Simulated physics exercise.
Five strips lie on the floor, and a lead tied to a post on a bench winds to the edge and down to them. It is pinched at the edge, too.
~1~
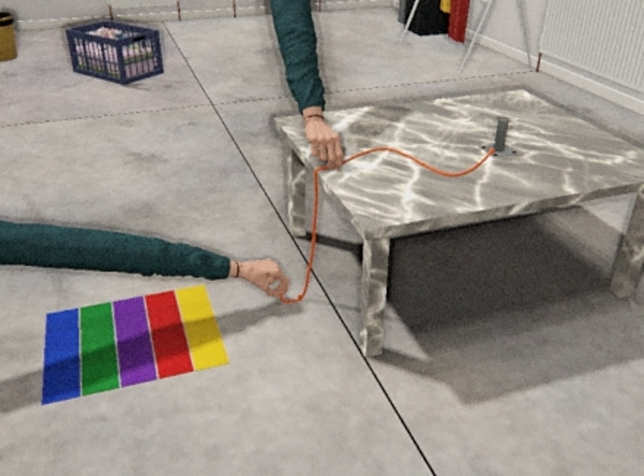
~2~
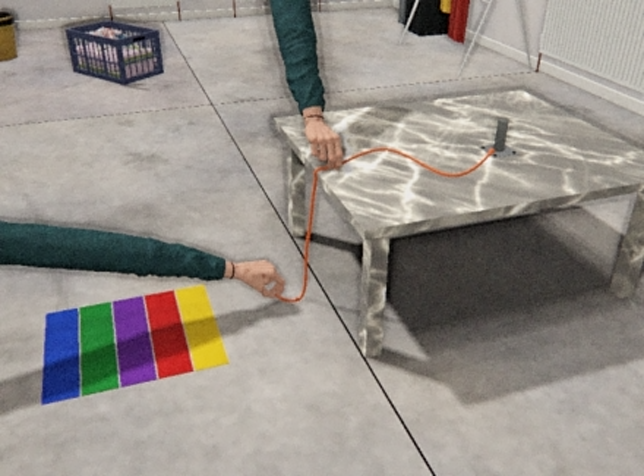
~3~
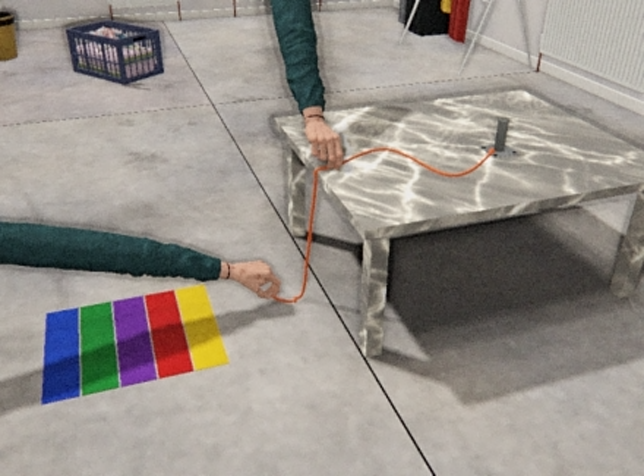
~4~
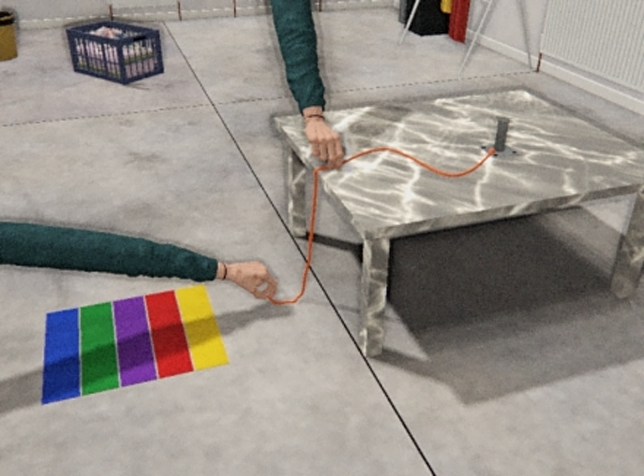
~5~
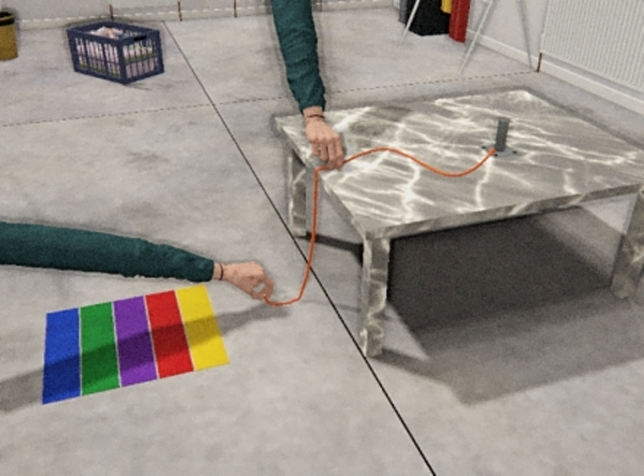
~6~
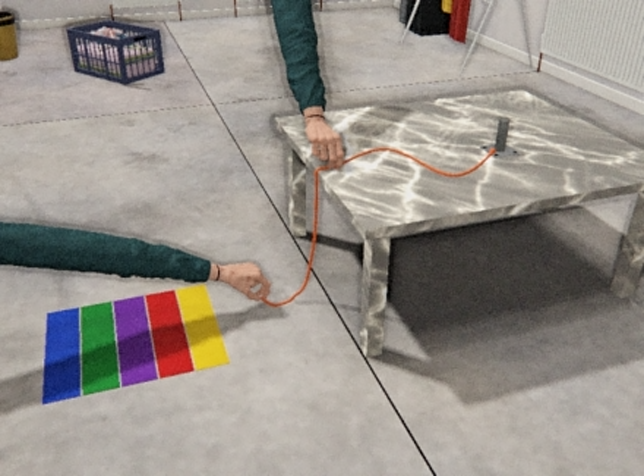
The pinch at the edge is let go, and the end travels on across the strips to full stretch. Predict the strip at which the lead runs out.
I would say the green strip.
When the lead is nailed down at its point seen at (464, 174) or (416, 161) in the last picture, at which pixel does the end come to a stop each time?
First (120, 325), then (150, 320).
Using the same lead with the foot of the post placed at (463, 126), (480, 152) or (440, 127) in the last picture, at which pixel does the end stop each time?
The places come out near (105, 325), (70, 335) and (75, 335).
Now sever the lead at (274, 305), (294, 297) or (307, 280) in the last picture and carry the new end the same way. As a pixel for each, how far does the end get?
Roughly at (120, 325) for the first, (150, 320) for the second and (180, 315) for the third.
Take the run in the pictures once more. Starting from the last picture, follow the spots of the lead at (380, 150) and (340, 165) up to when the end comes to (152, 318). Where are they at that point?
Result - first point (331, 171), second point (307, 217).
Early on, end near (152, 318); over red.
Midway, end near (116, 325); over purple.
At the end of the slack, end near (94, 330); over green. Over green.
